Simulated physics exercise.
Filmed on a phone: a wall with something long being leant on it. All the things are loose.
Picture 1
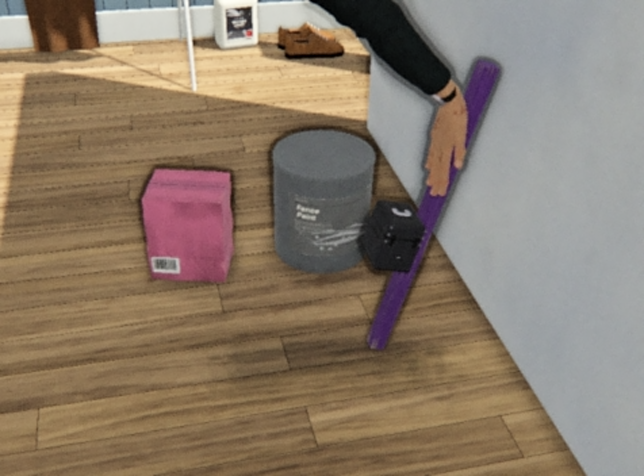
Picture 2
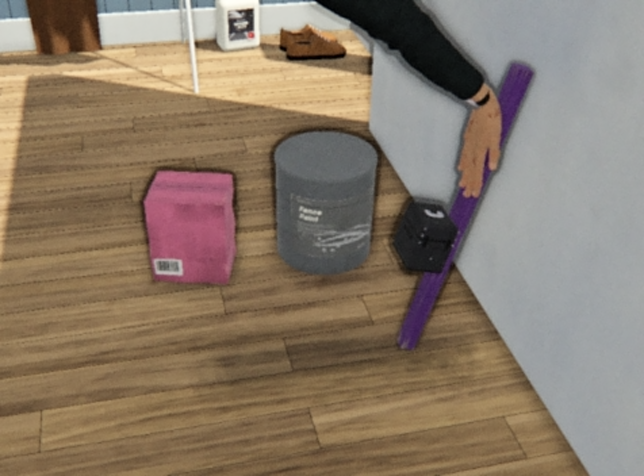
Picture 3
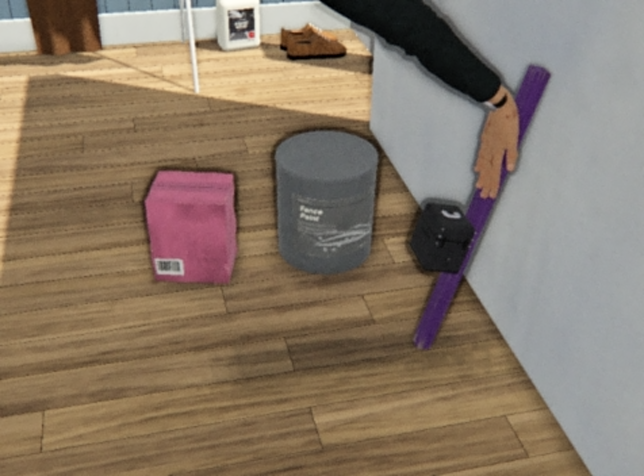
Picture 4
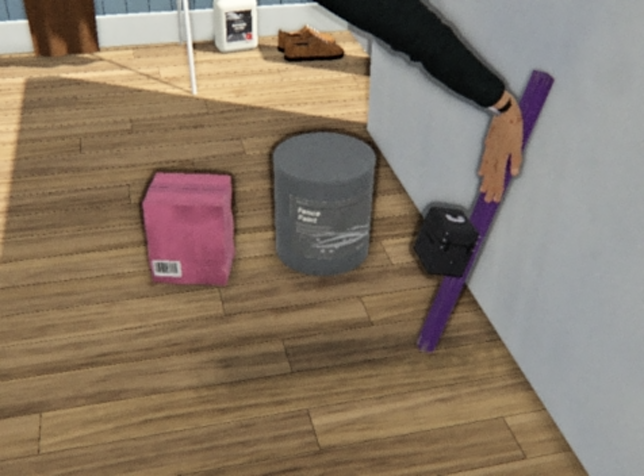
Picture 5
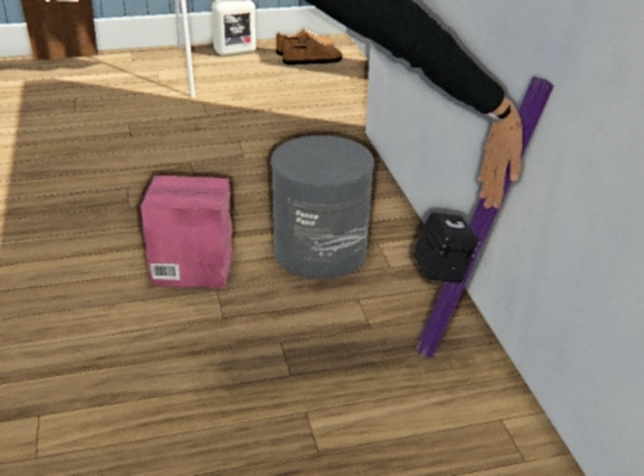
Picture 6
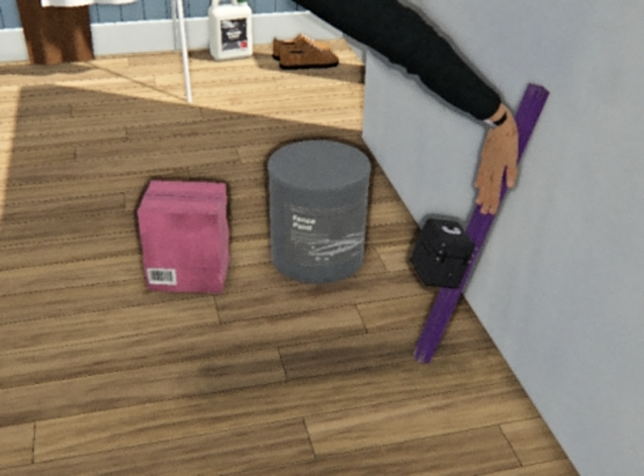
The clip opens on a hand holding a purple pole at a slant beside a pale wall, with a pink package, a grey pail and a small black object on the wooden floor. The hand shifts the pole and black object a short way right, then keeps the pole propped against the wall.
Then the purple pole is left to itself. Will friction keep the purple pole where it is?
The pole stays up.
Then, 0.40 s after the last picture, nothing has stirred.
Then, 0.90 s after the last picture, purple pole resting near (475, 236).
At rest, all 3 in place. Seen from the same camera at the end, purple pole near (475, 236). The pole holds.
